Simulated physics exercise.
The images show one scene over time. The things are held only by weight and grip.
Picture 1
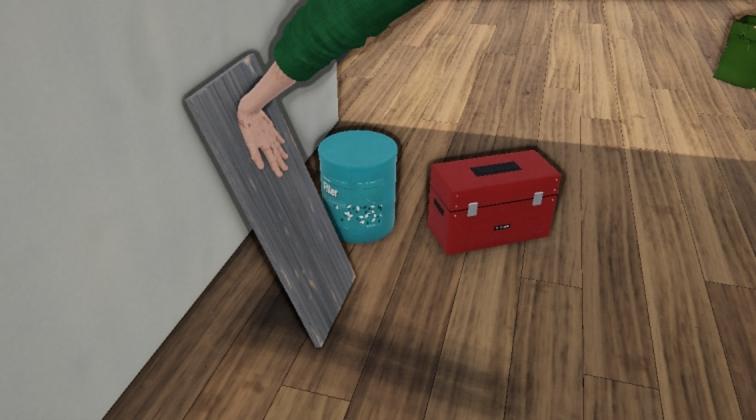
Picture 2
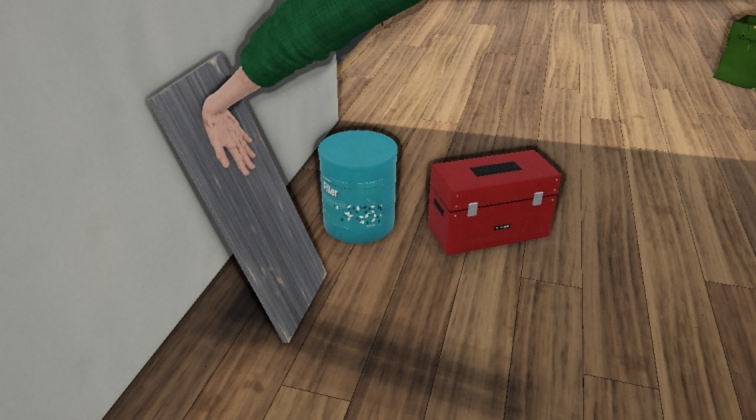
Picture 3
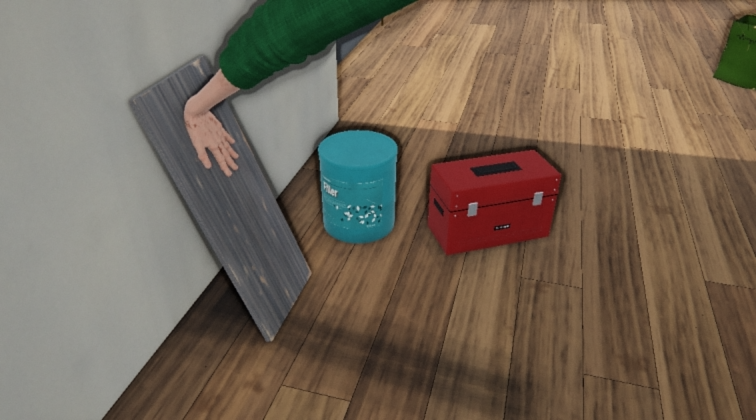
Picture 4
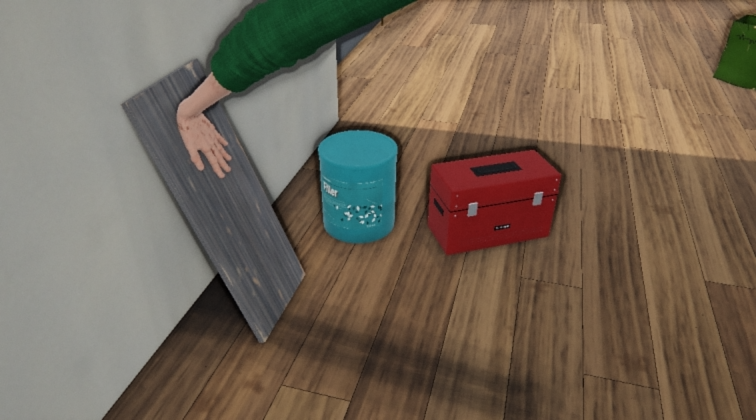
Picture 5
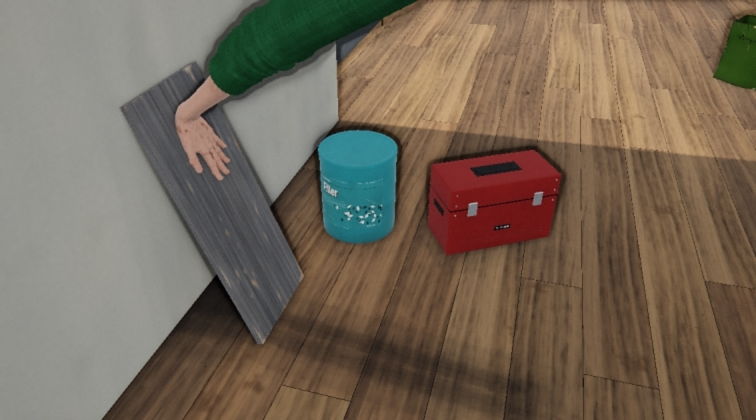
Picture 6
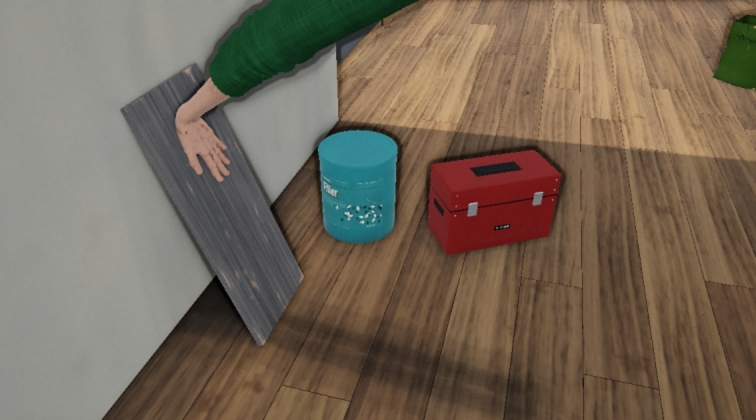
In a room with a wooden floor and a pale wall, a hand in a green sleeve holds a grey board beside a blue container and a red toolbox. The hand moves the board left until it leans on the wall, then stays on it, with board and arm nearly still.
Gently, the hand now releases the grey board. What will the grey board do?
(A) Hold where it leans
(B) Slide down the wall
Answer: A.
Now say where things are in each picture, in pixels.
The first picture shows not yet at the wall; grey board (286, 204); red toolbox (492, 201).
The second picture shows not yet at the wall; grey board (253, 202); red toolbox (492, 201).
The third picture shows not yet at the wall; grey board (236, 202); red toolbox (492, 201).
The fourth picture shows not yet at the wall; grey board (229, 204); red toolbox (492, 201).
The fifth picture shows leant on the wall, still held; grey board (228, 206); red toolbox (492, 201).
The sixth picture shows leant on the wall, still held; grey board (228, 208); red toolbox (492, 201).
Then, 0.40 s past the last view, nothing moves.
Then, 0.90 s past the last view, grey board resting near (227, 208).
Finally, all 3 still in place. Final places as the last picture's camera would see them, grey board near (227, 208). The board remains leaning.
